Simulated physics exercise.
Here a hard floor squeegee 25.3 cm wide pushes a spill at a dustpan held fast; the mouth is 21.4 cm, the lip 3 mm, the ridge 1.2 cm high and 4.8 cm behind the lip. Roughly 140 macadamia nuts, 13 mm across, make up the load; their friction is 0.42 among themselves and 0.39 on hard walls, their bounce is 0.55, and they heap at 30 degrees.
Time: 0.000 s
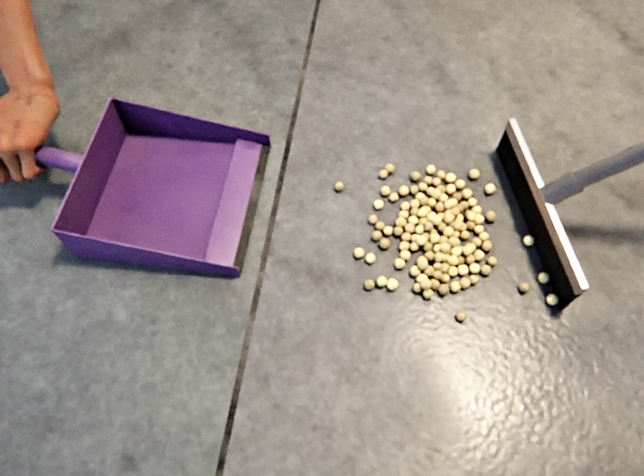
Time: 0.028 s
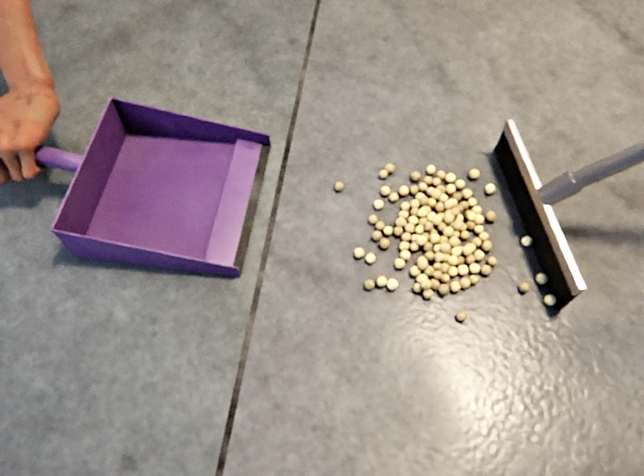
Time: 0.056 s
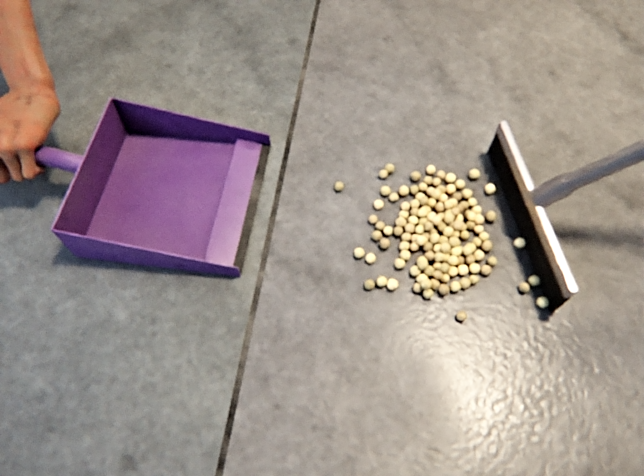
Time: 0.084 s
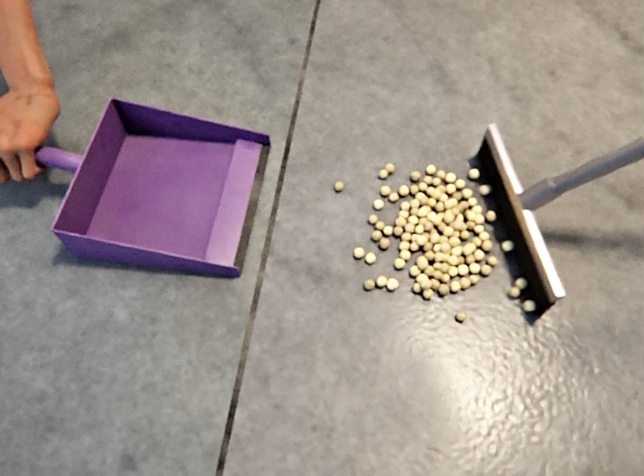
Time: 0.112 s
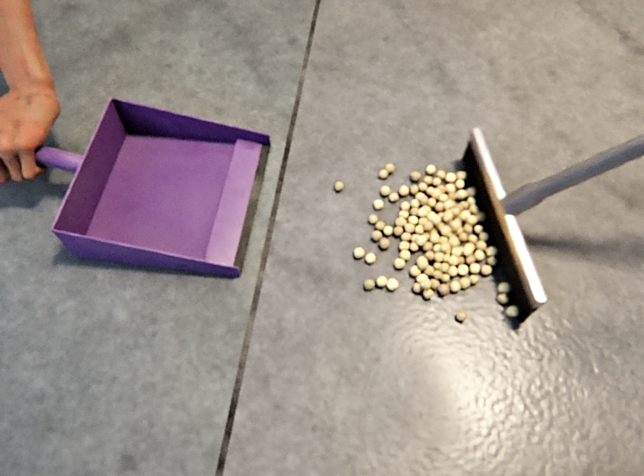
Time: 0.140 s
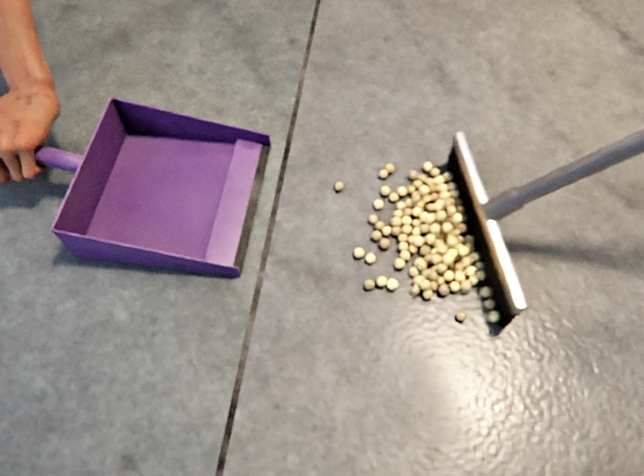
A squeegee slides left across the gray floor and pushes into a pile of round nuts.
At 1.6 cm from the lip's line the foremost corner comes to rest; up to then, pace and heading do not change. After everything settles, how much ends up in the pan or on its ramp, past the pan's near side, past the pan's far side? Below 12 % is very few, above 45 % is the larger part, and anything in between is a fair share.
In the pan or on its ramp: A fair share, past the pan's near side: The larger part, past the pan's far side: Very few.
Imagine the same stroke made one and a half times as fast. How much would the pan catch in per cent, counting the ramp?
Share: About 25 %.
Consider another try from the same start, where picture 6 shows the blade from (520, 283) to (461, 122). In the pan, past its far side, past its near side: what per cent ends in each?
Final per cent - pan 15, far 5, near 30.
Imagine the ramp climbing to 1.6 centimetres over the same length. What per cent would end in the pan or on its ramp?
Something like 20 per cent, ramp included.
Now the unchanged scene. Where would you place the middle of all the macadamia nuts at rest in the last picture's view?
Close to pixel (205, 270).
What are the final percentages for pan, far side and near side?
Pan 25, near side 50, far side 5.
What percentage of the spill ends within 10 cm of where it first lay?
Close to 0 per cent of it.
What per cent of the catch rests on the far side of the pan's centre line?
10 per cent.
After 0.30 s, middle of the blade 17 cm from the lip; 0 % over the lip, far side 5 %, near side 25 %.
After 0.41 s, middle of the blade 8 cm from the lip; 0 % over the lip, far side 5 %, near side 45 %.
Then, at 0.65 s, middle of the blade 5 cm from the lip; 30 % over the lip, far side 5 %, near side 50 %.
By 1.7 s all is still; pan 25 %, near side 50 %, far side 5 %, in front of the lip or behind the blade 20 %.
